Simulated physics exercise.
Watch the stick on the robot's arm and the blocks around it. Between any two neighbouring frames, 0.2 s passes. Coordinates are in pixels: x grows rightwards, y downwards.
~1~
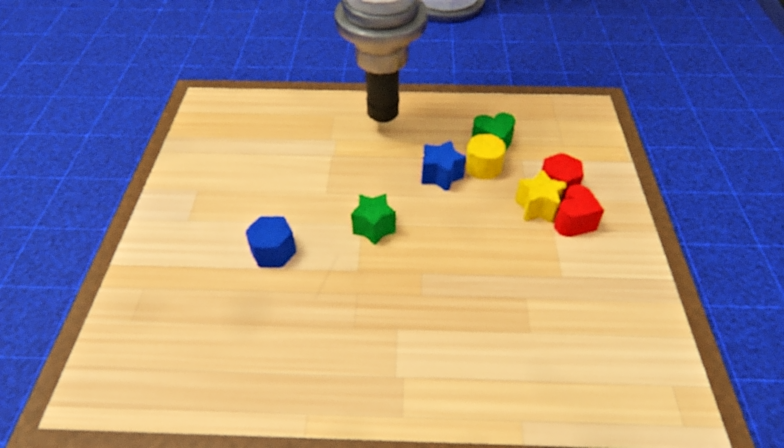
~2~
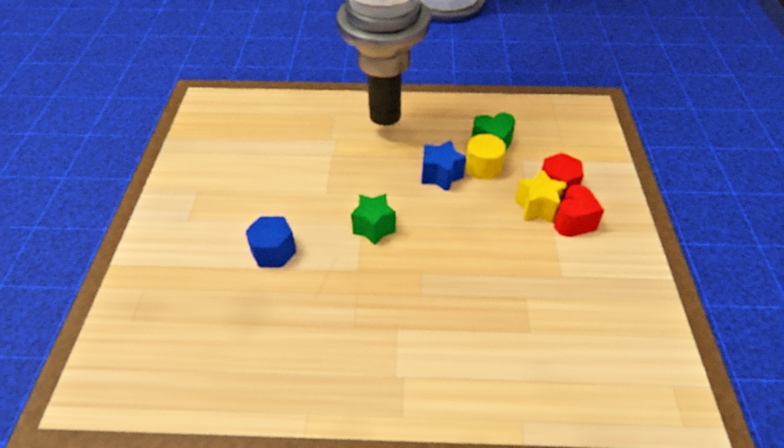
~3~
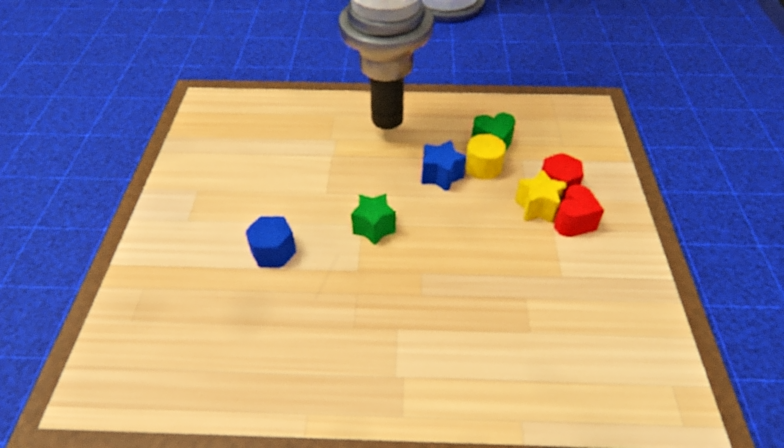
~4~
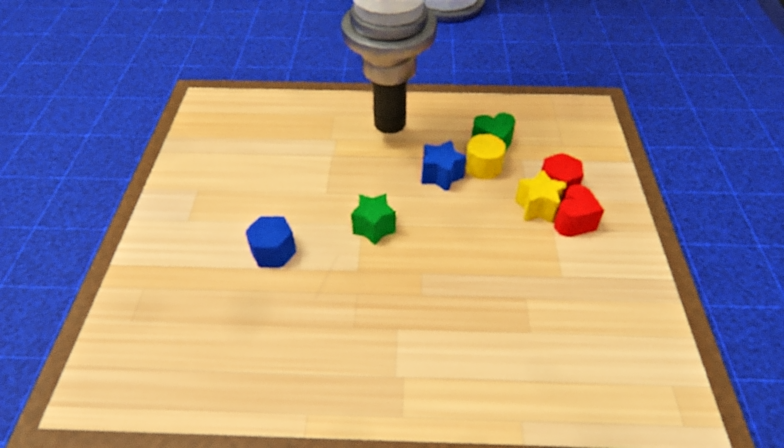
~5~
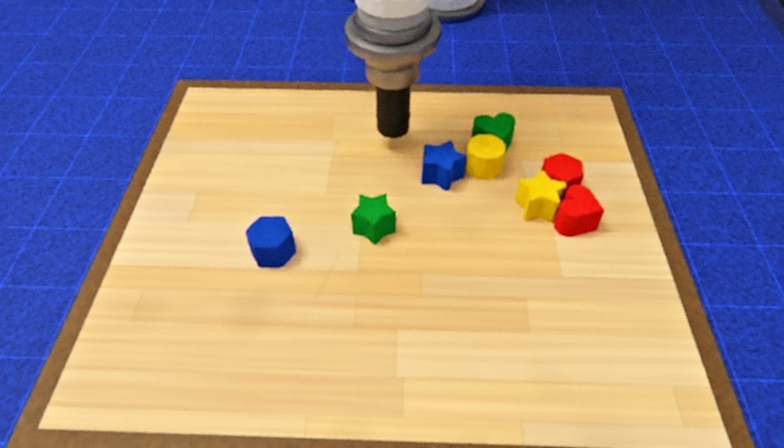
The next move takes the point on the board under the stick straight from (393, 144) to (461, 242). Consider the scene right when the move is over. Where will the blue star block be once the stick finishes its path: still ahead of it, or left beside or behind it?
No longer ahead of the stick.
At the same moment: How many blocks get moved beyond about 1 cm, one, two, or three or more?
My best guess is that a single block moves over 1 cm.
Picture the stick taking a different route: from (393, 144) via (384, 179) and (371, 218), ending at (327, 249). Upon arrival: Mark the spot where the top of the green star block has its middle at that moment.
Near (359, 245).
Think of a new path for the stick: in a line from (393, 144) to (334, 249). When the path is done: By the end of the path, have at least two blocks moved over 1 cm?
No, it doesn't check out.
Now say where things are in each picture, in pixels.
Tip of the stick at (383, 114), middles of tops, green star block at (373, 207), blue star block at (443, 154), in the first picture.
Stick at (385, 117), nothing pushed, in the second picture.
Stick at (387, 120), nothing pushed, in the third picture.
Stick at (390, 124), nothing pushed, in the fourth picture.
Stick at (393, 129), green star block at (373, 207), blue star block at (443, 154), in the fifth picture.
The first path, step by step. One third of the way, stick at (414, 159); blue star block at (448, 156).
Two thirds of the way, stick at (437, 192); blue star block at (462, 167), turned 45° anticlockwise.
At the end, stick at (463, 227); green star block unmoved; blue star block at (462, 168), turned 45° anticlockwise.
